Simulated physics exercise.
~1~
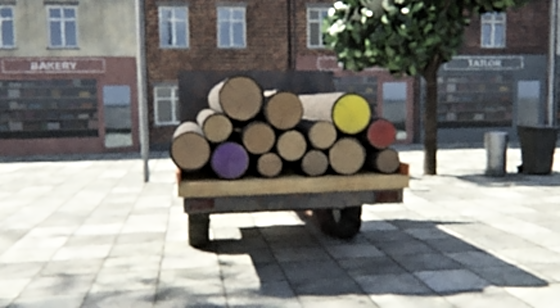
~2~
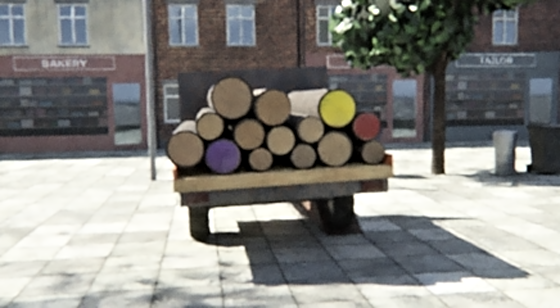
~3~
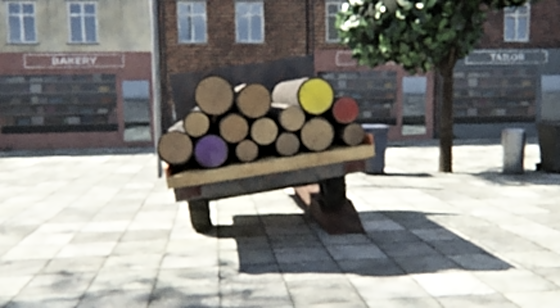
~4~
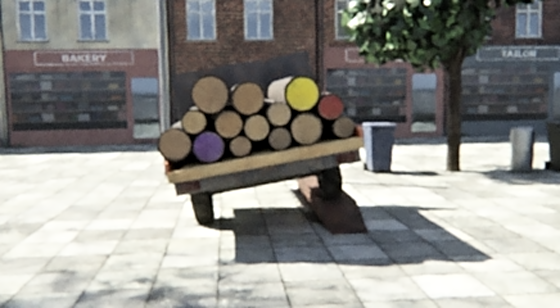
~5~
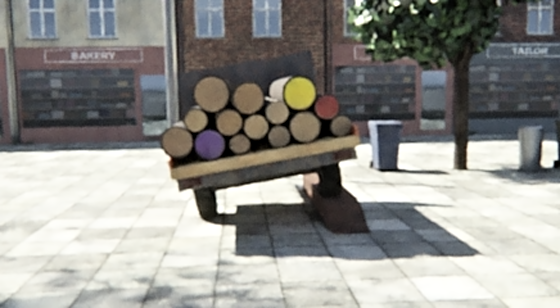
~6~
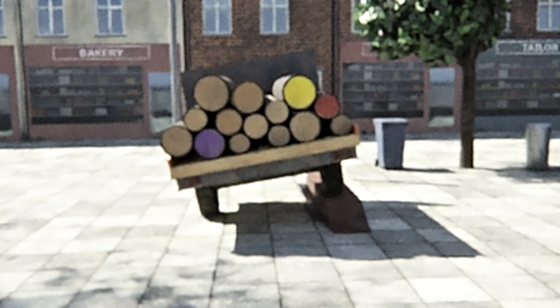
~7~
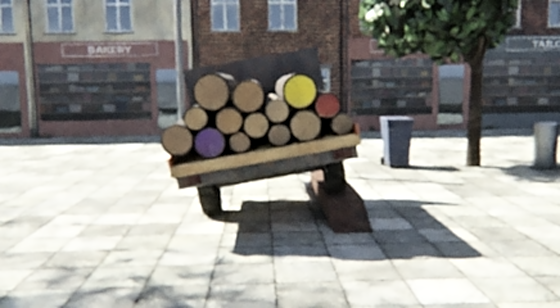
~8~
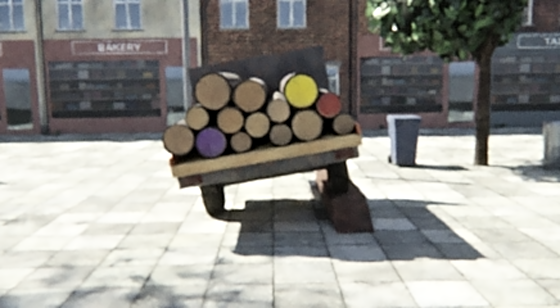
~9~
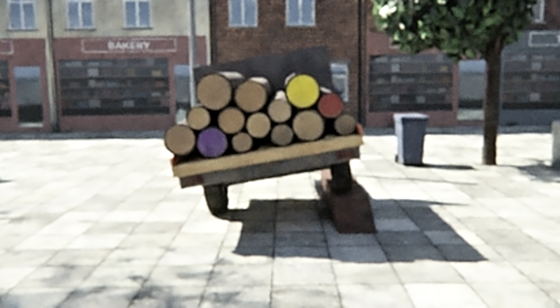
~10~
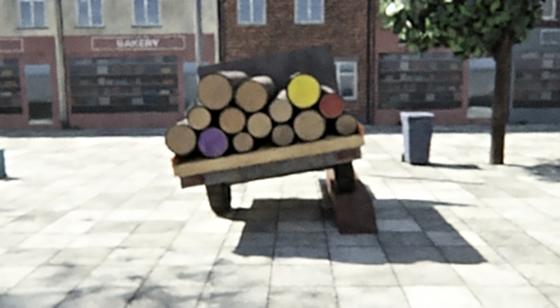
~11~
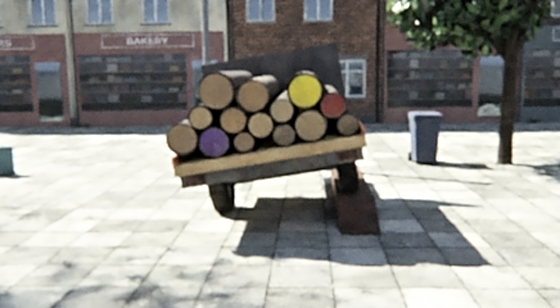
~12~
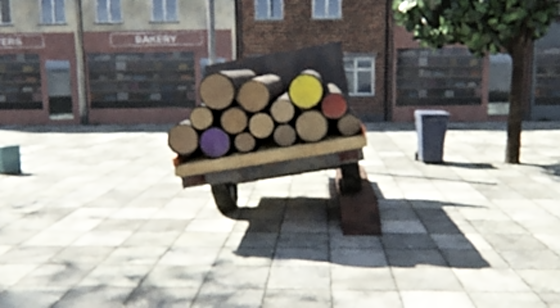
We see a trailer stacked with logs, some with purple, yellow and red ends, in a paved square before shops. Its right wheel climbs a ramp, tilting the bed down to the left, then it stops with the logs still aboard as the view drifts sideways.
